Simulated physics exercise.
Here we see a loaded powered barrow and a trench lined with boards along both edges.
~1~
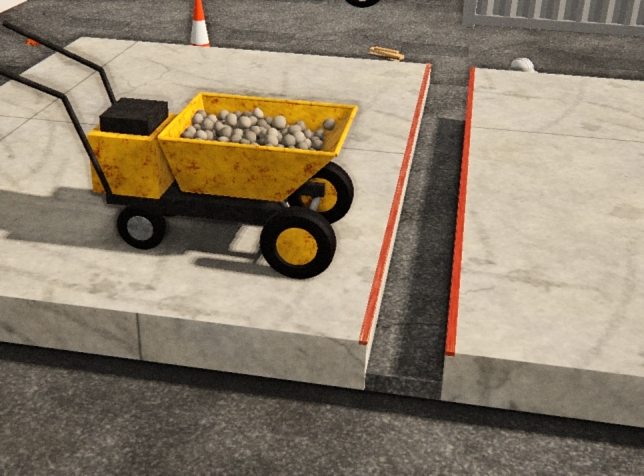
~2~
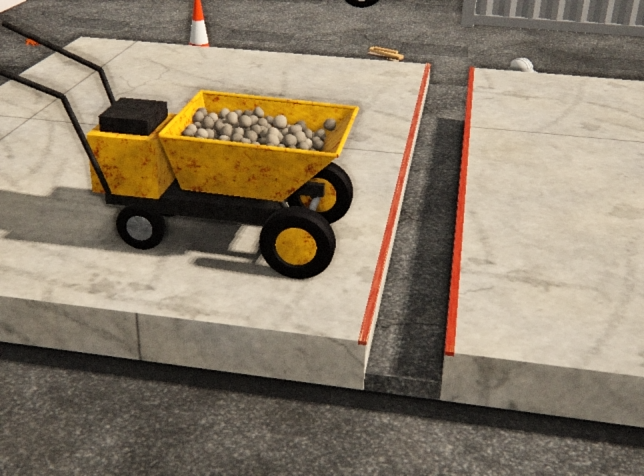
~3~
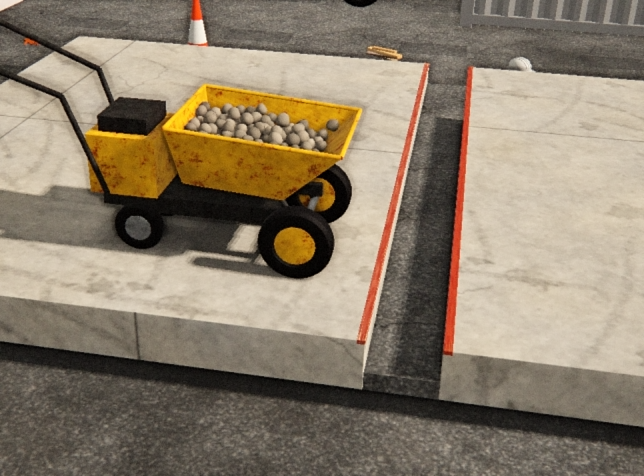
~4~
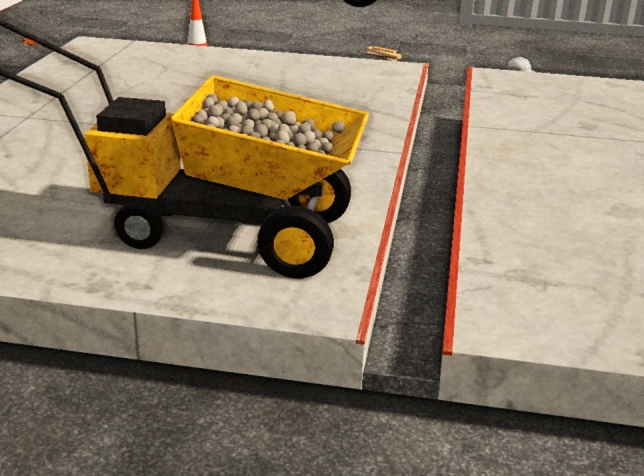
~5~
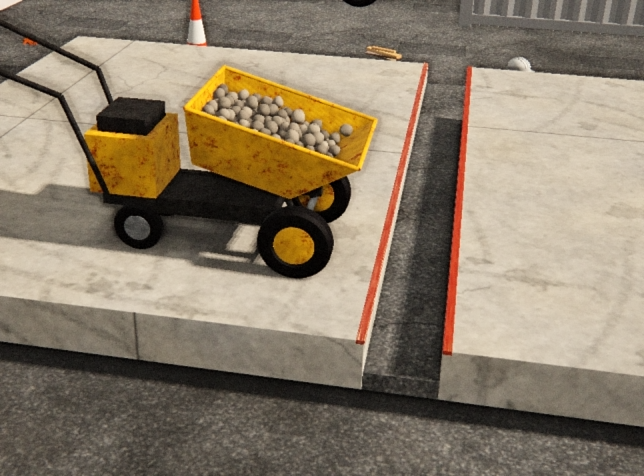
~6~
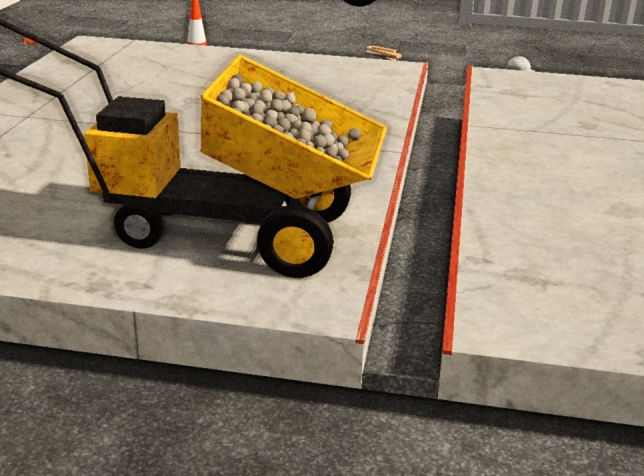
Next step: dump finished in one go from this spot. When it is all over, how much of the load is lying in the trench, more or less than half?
The trench will most likely get the bulk of it.
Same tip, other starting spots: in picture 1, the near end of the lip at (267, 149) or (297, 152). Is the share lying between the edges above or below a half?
Place one, the greater portion; place two, the greater portion.
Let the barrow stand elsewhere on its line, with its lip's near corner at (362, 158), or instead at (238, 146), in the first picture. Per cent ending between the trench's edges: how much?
First try: 40 per cent; second try: 50 per cent.
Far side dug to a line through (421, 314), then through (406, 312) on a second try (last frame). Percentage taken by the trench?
First case 30 %, second case 0 %.
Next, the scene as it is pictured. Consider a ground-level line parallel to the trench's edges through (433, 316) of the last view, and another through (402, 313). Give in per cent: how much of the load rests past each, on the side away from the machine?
Near 40 % and 70 %.
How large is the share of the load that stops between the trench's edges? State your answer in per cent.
Somewhere around 80 percent, I'd say.
Soon after the last picture, skip tipped steeply; all in the skip.
A little later, skip tipped right over; about half in the skip; about half in or heaped over the trench; a small part beyond it; a stray few falling.
Later still, skip tipped right over; a stray few in the skip; most in or heaped over the trench; about a quarter beyond it.
At rest, skip tipped right over; a stray few in the skip; most in or heaped over the trench; about a quarter beyond it.
